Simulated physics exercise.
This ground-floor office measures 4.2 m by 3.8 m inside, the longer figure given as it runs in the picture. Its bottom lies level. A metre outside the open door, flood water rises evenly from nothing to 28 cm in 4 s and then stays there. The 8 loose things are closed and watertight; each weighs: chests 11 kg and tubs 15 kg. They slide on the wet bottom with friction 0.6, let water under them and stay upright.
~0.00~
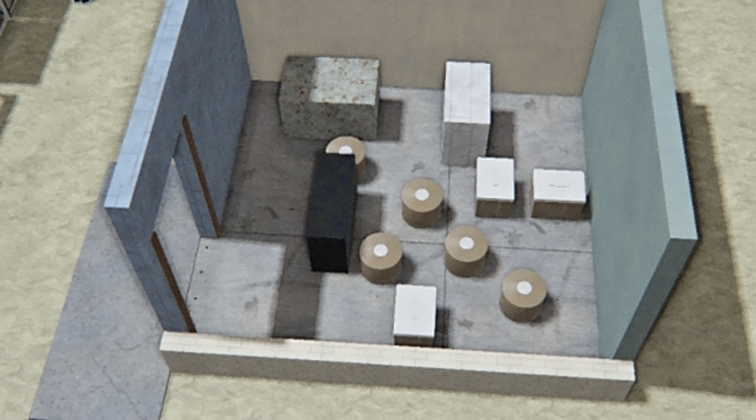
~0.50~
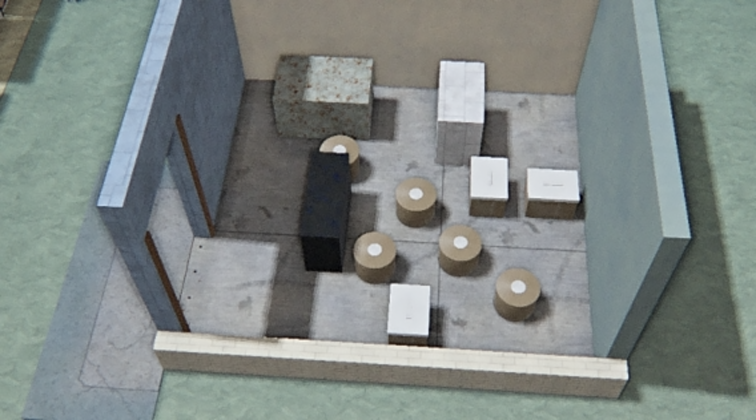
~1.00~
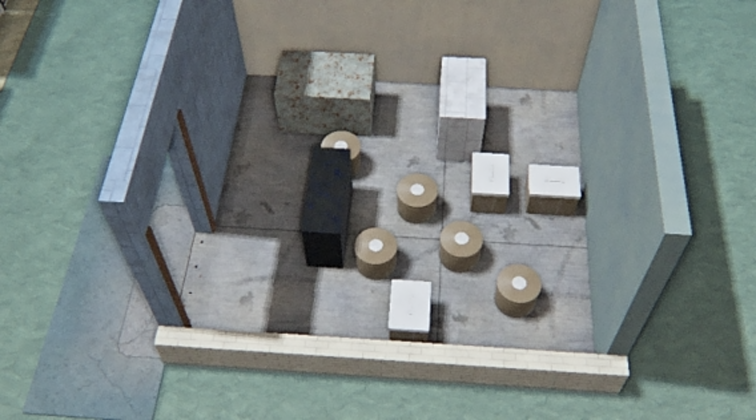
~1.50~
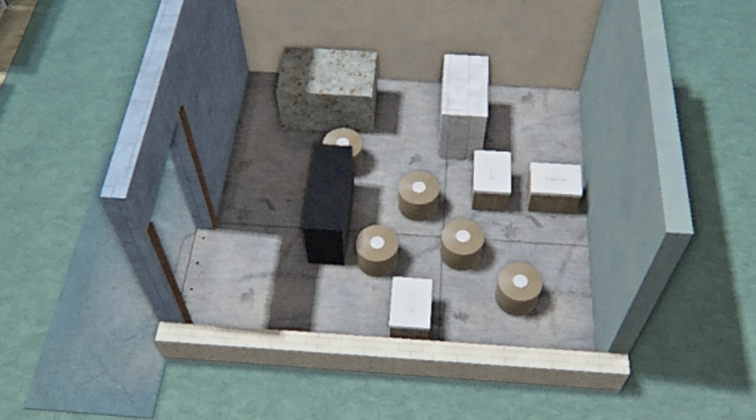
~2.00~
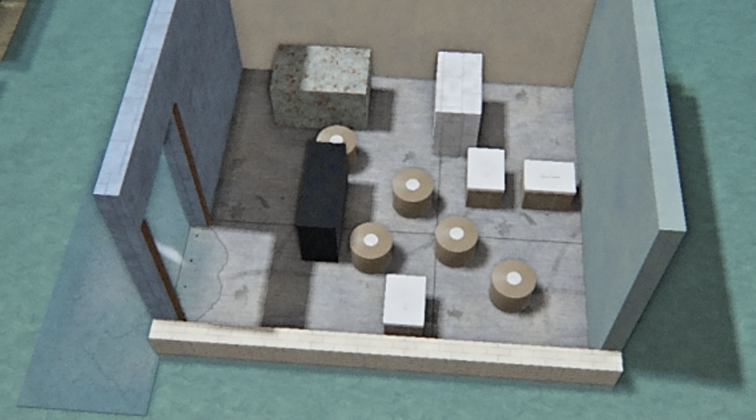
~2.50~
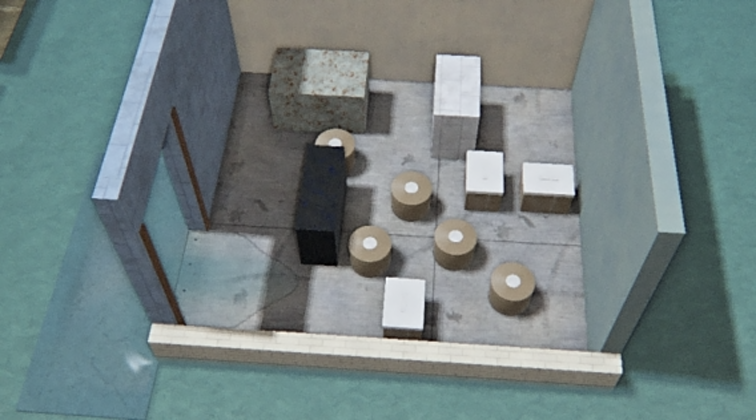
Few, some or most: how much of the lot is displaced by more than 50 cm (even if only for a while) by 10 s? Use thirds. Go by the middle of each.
That comes to one to two thirds.
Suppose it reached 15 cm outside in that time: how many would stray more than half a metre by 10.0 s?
In that case 1 of them.
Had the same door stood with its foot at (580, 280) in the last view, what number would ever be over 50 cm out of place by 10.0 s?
Then 5.
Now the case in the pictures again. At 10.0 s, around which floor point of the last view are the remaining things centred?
Near (441, 182).
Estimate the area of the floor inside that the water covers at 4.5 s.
Roughly 6.0 m2.
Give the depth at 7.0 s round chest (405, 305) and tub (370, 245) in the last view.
About 20 and 5 cm.
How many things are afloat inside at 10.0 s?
I count 6.
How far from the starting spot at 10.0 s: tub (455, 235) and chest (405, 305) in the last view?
In that order: 20 cm, 200 cm.
After 3.5 s 0 of 8 are over 50 cm from their spots; 0 afloat.
After 4.5 s 1 of 8 are over 50 cm from their spots; 0 afloat.
After 7.0 s 3 of 8 are over 50 cm from their spots; 2 afloat.
After 10.0 s 3 of 8 are over 50 cm from their spots, and 3 have been at some point; 6 afloat.
